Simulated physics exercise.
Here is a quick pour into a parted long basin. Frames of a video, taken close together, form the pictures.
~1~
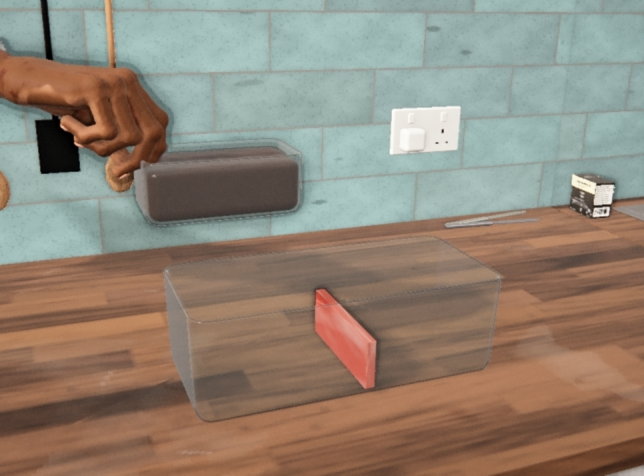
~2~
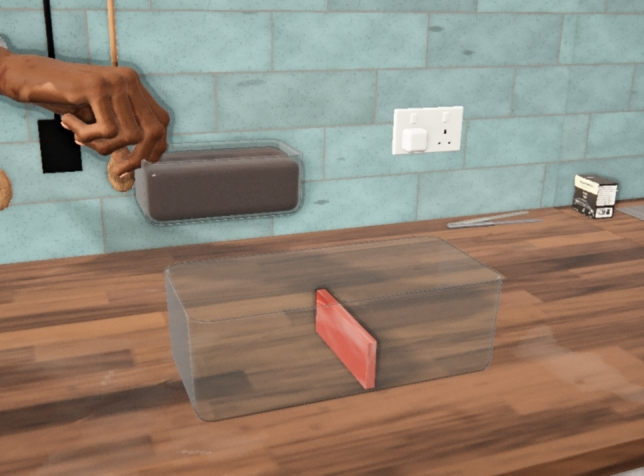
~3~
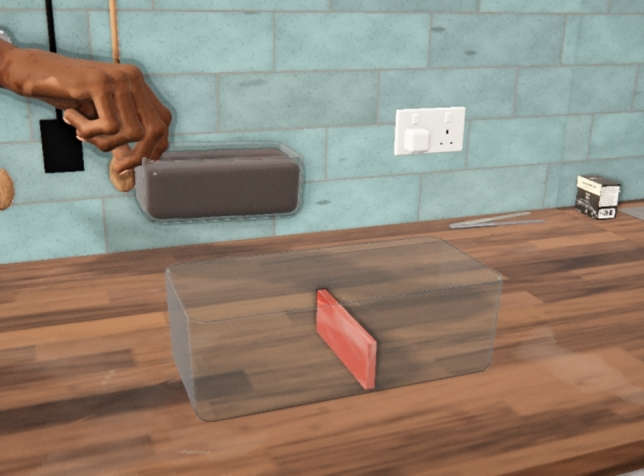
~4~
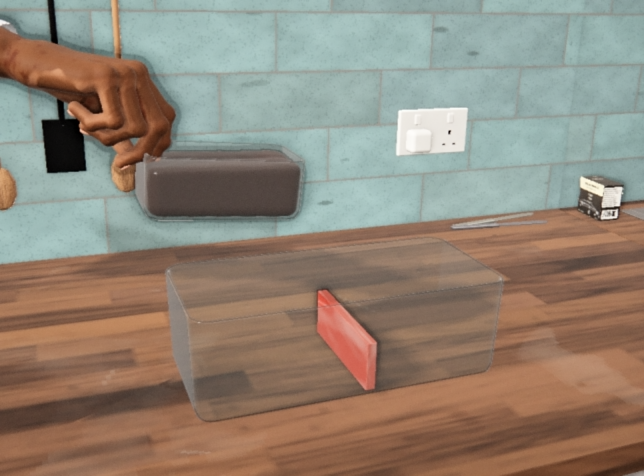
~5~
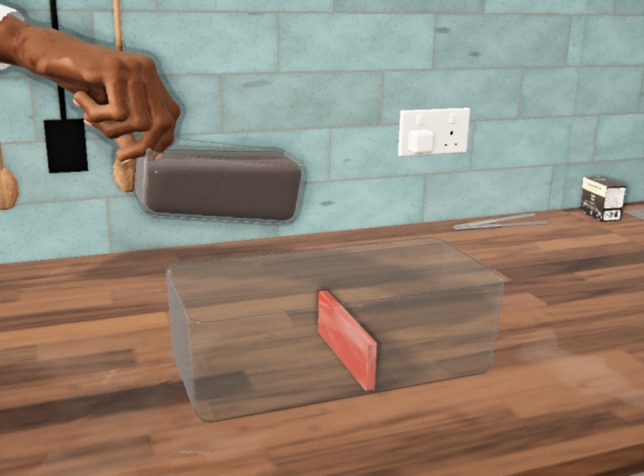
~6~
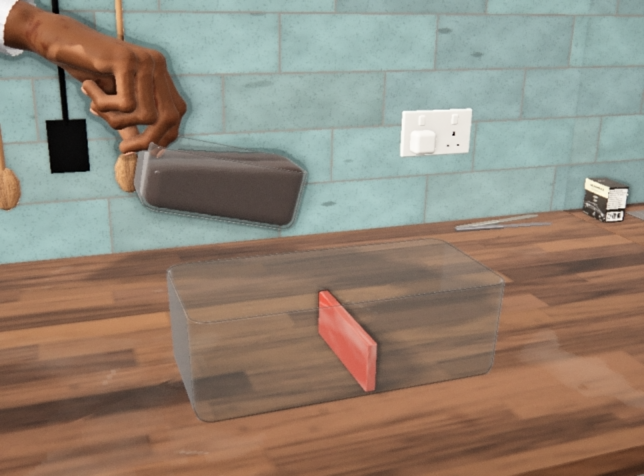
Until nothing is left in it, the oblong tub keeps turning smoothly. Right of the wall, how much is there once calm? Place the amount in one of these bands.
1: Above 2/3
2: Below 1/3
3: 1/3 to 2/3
Option 3: 1/3 to 2/3.
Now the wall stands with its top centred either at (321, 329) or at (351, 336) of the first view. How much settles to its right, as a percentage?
About 70 per cent on the first try, and 40 per cent on the second.
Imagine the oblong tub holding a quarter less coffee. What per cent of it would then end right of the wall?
Estimated share: Close to 15 per cent.
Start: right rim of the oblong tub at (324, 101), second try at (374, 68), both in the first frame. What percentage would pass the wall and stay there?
In order, some 75 and 85 percent.
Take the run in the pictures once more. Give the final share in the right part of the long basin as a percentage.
Around 40 %.
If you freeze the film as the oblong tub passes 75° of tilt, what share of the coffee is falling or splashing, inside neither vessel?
That comes to near 40 percent.
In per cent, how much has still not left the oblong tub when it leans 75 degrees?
25 %.
A moment on, the oblong tub is tipped on its side and 26 per cent is still to pour, 13 is left of the wall and 20 right of it.
Next, the oblong tub is tipped right over and 4 per cent is still to pour, 53 is left of the wall and 41 right of it.
Then the oblong tub is tipped right over and 0 per cent is still to pour, 58 is left of the wall and 41 right of it.
Later the oblong tub is tipped right over and 0 per cent is still to pour, 58 is left of the wall and 41 right of it.
At rest 58 per cent lies left of the wall, 41 right of it and 1 outside.
